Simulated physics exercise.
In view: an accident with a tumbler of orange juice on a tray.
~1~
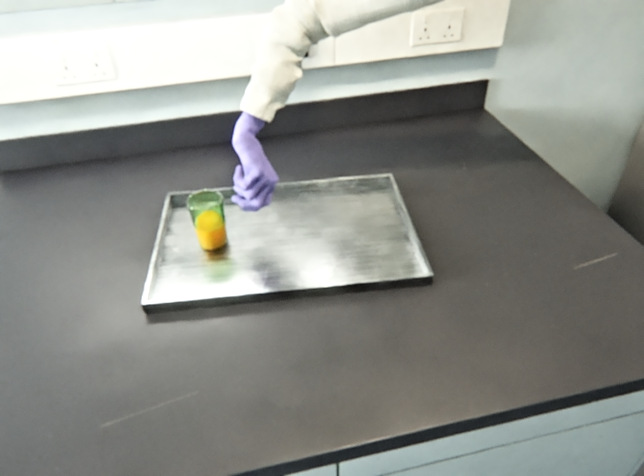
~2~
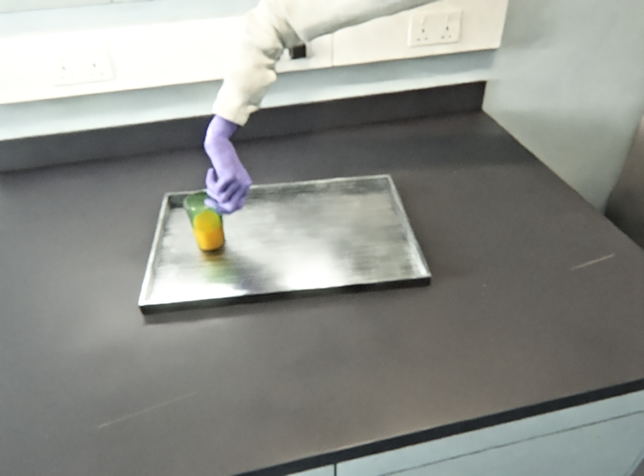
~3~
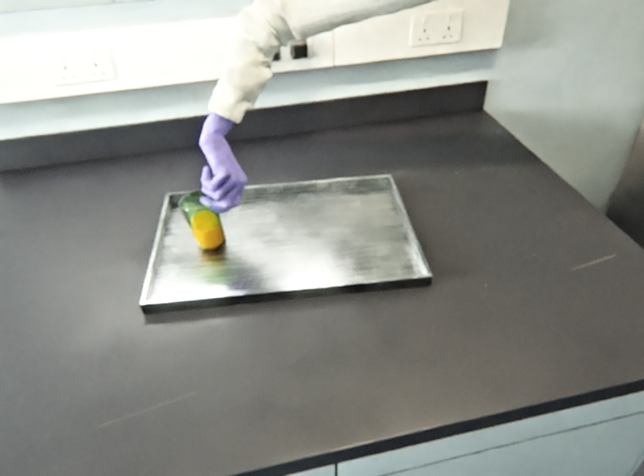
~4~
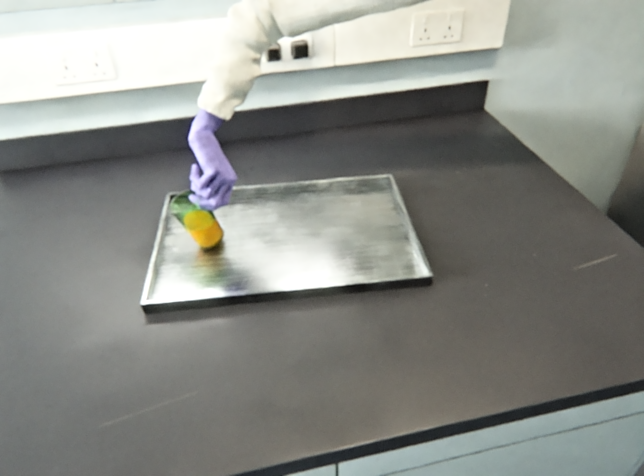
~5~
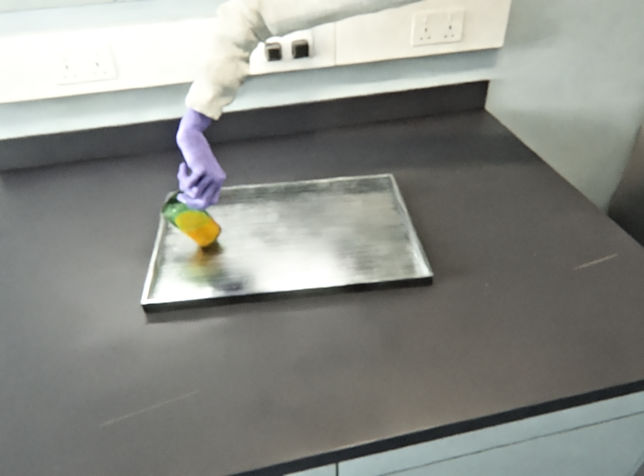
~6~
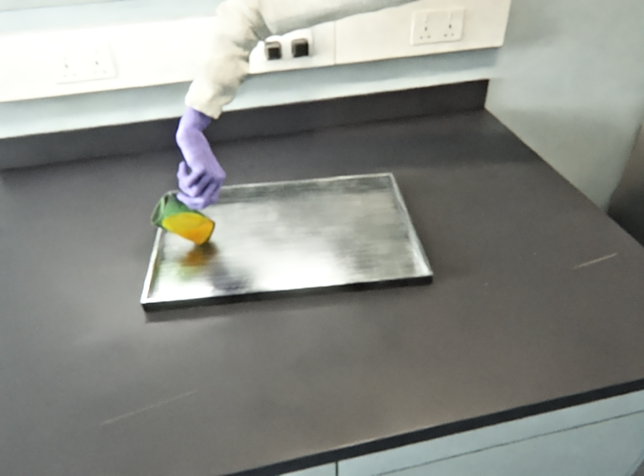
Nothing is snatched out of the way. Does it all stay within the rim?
The spill escapes from the tray.
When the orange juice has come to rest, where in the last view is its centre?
At about (26, 265).
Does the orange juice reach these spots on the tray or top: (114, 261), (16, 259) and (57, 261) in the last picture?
One: Wet. Two: Wet. Three: Reached.
A moment on, the tumbler lies across the rim; the puddle covers about as much as a plate; it spreads outside the tray.
Further on, the puddle covers about as much as a tray; it spreads outside the tray.
When it is over, the puddle covers about as much as a tray; it spreads outside the tray.
